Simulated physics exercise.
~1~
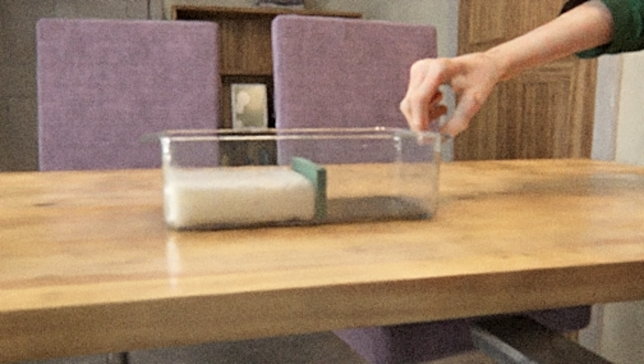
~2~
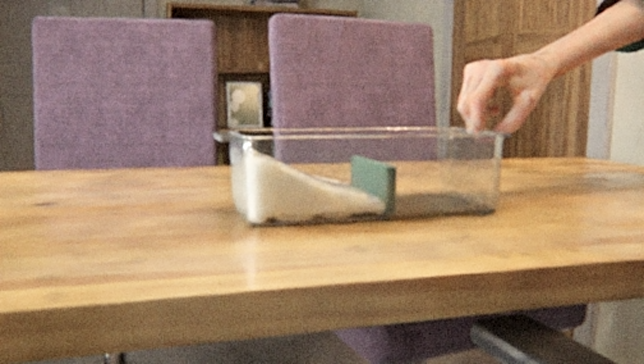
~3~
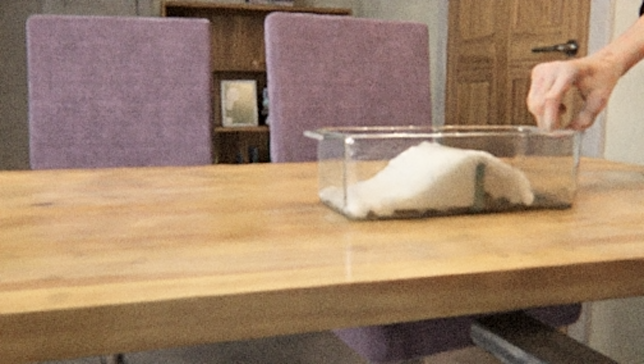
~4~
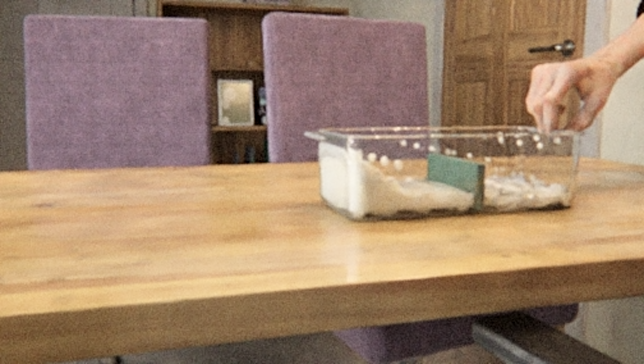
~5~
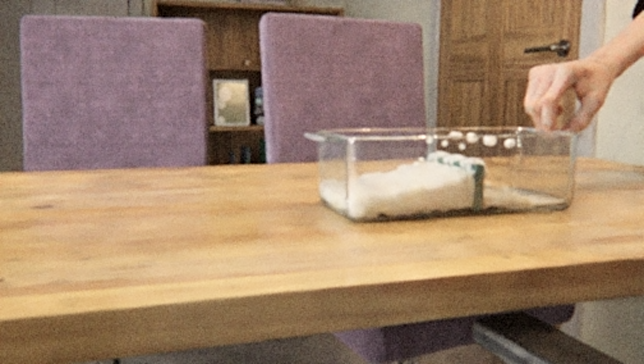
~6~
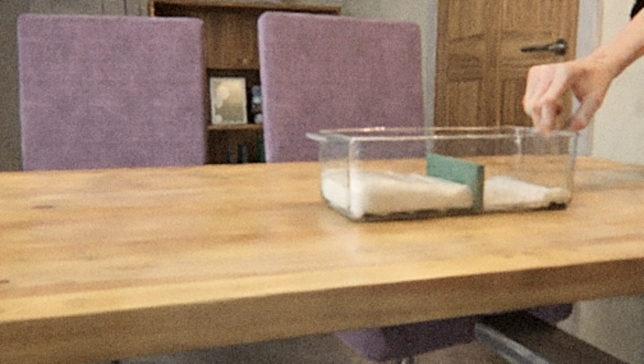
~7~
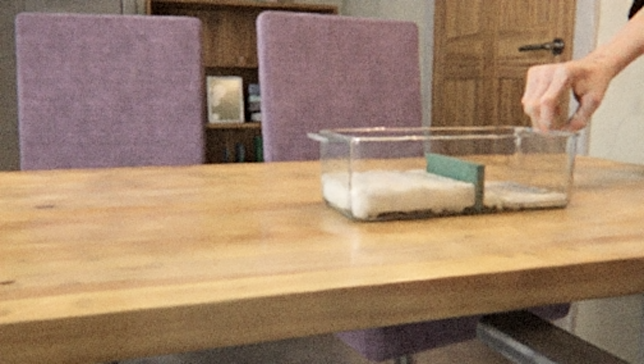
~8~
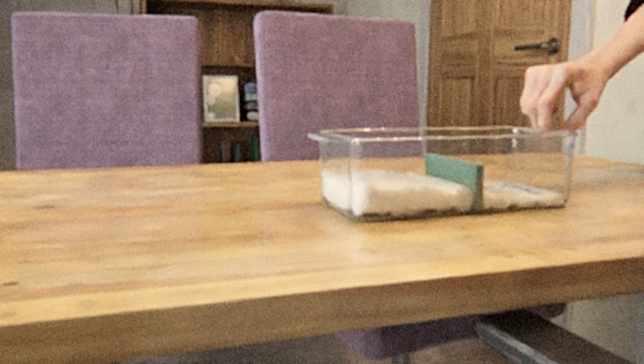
A clear oblong tub was pulled to the right across a wooden table by a hand, and the milk in its left part surged over the green divider and splashed about, then settled with some left in the right part.
